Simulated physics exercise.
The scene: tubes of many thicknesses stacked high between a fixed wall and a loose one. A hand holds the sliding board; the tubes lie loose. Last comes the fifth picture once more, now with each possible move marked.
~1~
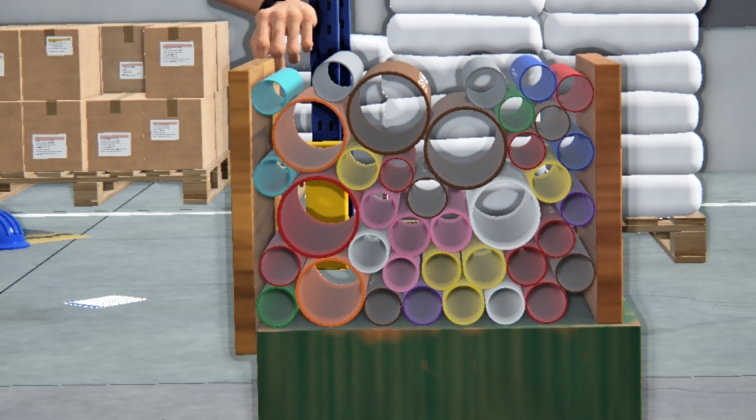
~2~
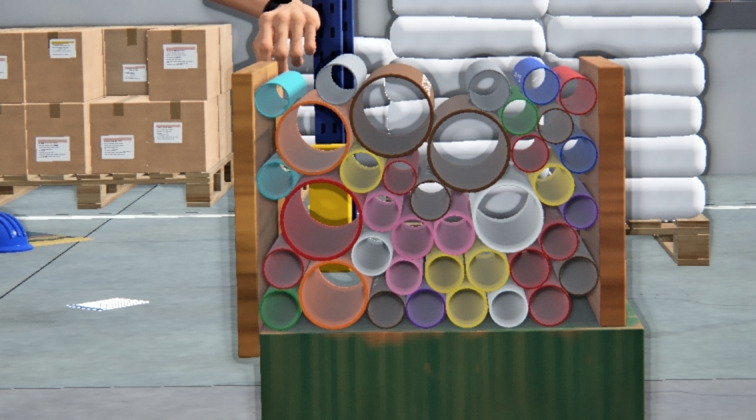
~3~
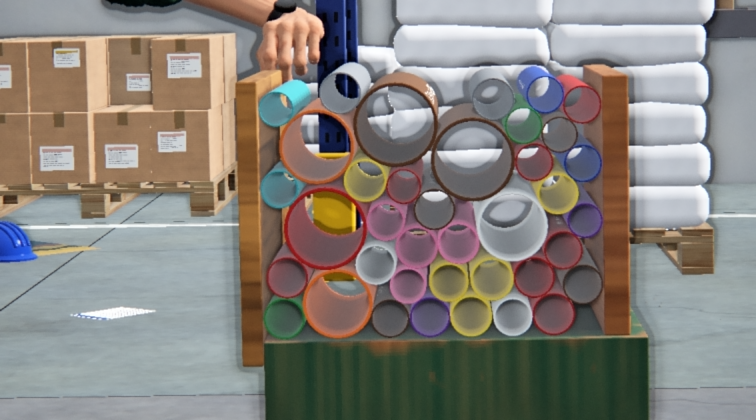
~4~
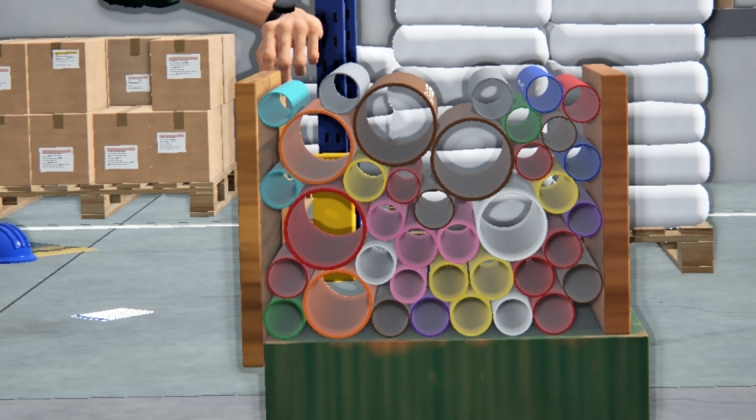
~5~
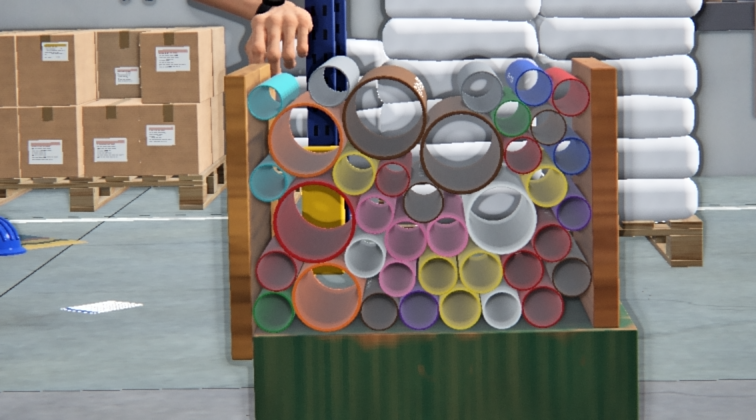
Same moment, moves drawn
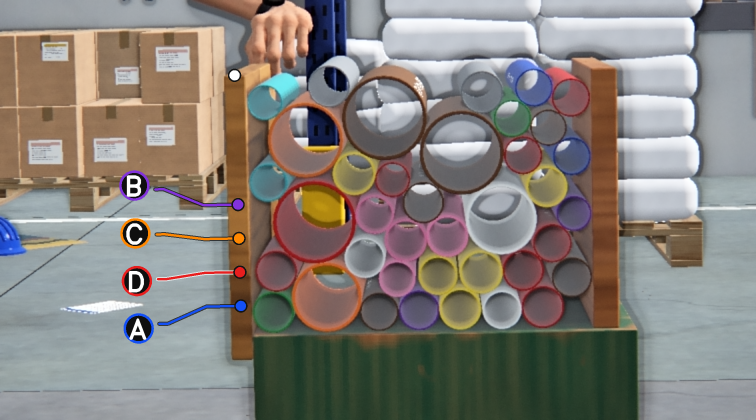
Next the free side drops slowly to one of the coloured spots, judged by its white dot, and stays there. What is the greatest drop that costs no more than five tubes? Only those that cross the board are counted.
The answer is mark D.
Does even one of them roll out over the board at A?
Yes, at A.
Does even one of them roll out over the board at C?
Yes, at C.
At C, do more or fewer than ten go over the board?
At C, fewer than ten.
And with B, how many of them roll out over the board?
It comes to one.
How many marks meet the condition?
Three of the four.
On the marked copy, A at (241, 306); B at (238, 205); C at (239, 238); D at (240, 272); the white dot at (234, 76).
Taking D. A third of the way, top of the board (249, 160).
Two thirds of the way, top of the board (251, 257).
When it is over, top of the board (252, 271), four out over the board.
As for the rest, A more than five out over the board; B one out over the board; C four out over the board.
